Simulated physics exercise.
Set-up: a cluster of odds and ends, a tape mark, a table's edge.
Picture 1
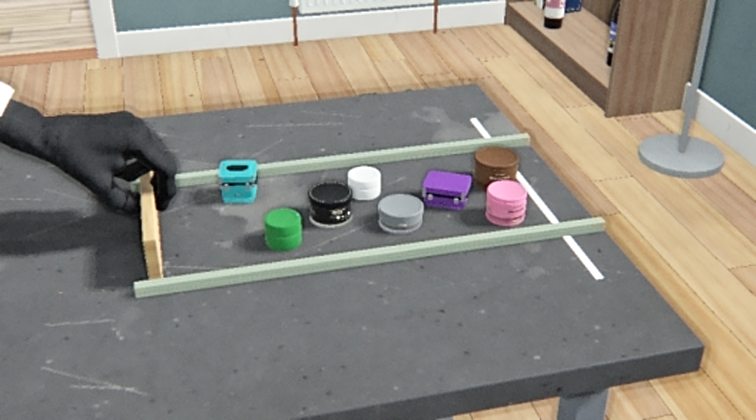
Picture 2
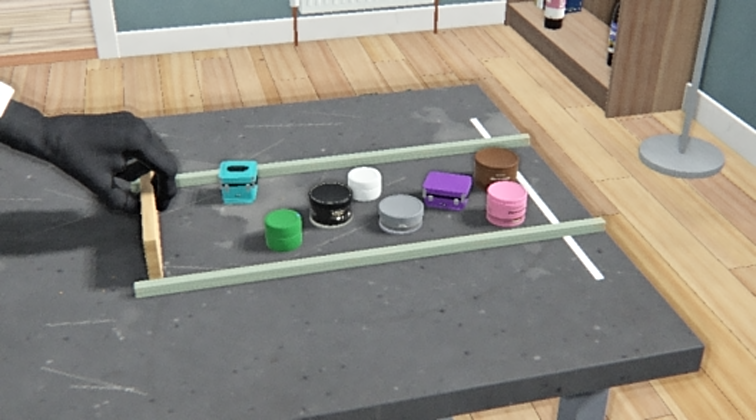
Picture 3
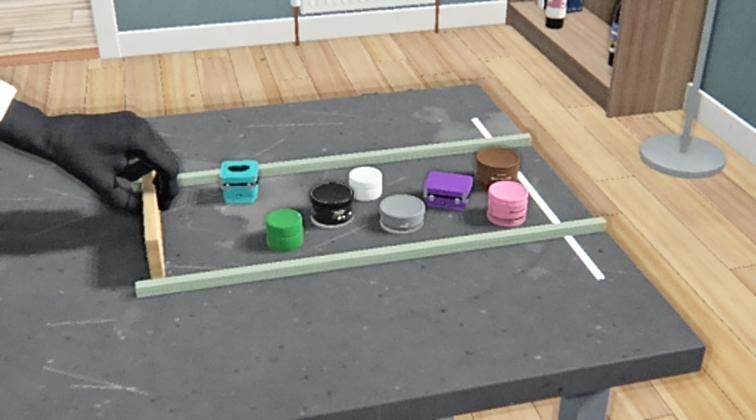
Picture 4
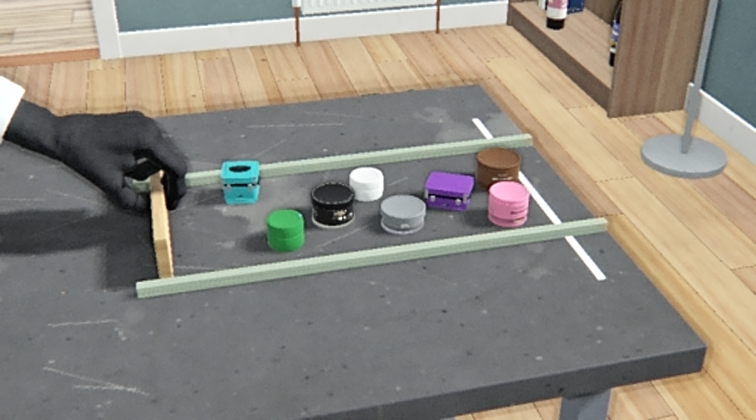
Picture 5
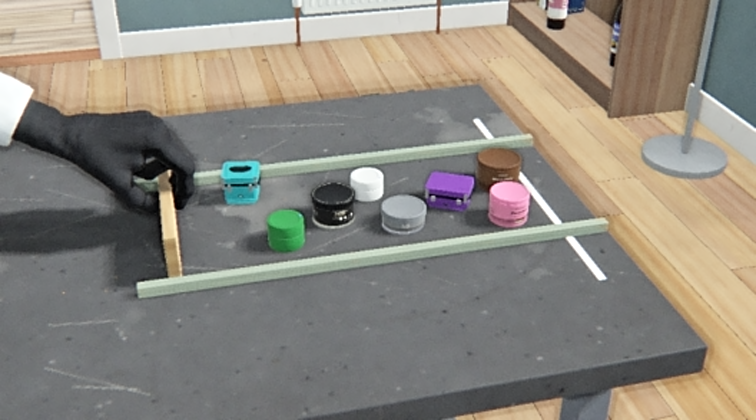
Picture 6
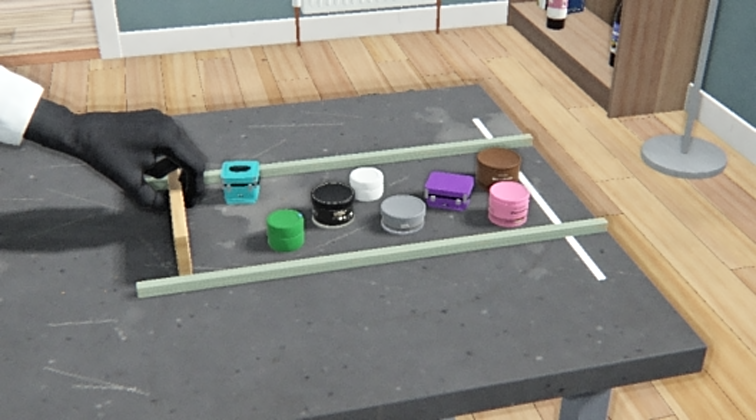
Black-gloved hand slowly sliding a wooden board rightward between two pale rails on a dark table, small colourful containers staying still.
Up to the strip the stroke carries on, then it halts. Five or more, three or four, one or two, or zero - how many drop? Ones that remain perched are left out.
Tally: Three to four.
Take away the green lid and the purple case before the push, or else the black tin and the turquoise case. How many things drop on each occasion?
I'd say 2 the first time and 3 the second time.
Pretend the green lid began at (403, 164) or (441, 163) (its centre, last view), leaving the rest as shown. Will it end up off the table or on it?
Gone; Gone.
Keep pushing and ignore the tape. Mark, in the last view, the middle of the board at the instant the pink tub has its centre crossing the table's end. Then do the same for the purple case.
Middle: Roughly (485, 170); roughly (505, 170).
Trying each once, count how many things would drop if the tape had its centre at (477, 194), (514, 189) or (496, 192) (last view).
Per try: 0; 2; 1.
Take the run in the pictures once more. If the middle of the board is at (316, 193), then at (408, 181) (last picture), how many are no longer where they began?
It comes to 3 for the first spot, 8 for the other.
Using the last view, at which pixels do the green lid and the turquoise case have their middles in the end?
The first near (566, 200), the second near (523, 146).
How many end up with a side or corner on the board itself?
The count comes out at 4.
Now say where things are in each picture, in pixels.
The first picture shows brown tub (495, 170); pink tub (506, 204); purple case (447, 192); board (150, 213); tape (527, 187).
The second picture shows pink tub (506, 204); black tin (331, 205).
The third picture shows purple case (448, 192); grey tin (402, 215).
The fourth picture shows brown tub (498, 170); turquoise case (241, 183).
The fifth picture shows pink tub (509, 204); green lid (286, 231).
The sixth picture shows brown tub (498, 170); pink tub (509, 204); purple case (449, 193); board (178, 210); tape (529, 187).
Early on, none off yet; brown tub at rest near (498, 170); pink tub at rest near (509, 204); purple case at rest near (449, 193).
A while later, none off yet; brown tub travelled a little near (508, 165); pink tub travelled a little near (528, 204); purple case travelled about its own width near (483, 188).
Finally, the number that fall off is three or four; lost, grey tin, purple case, pink tub and brown tub.
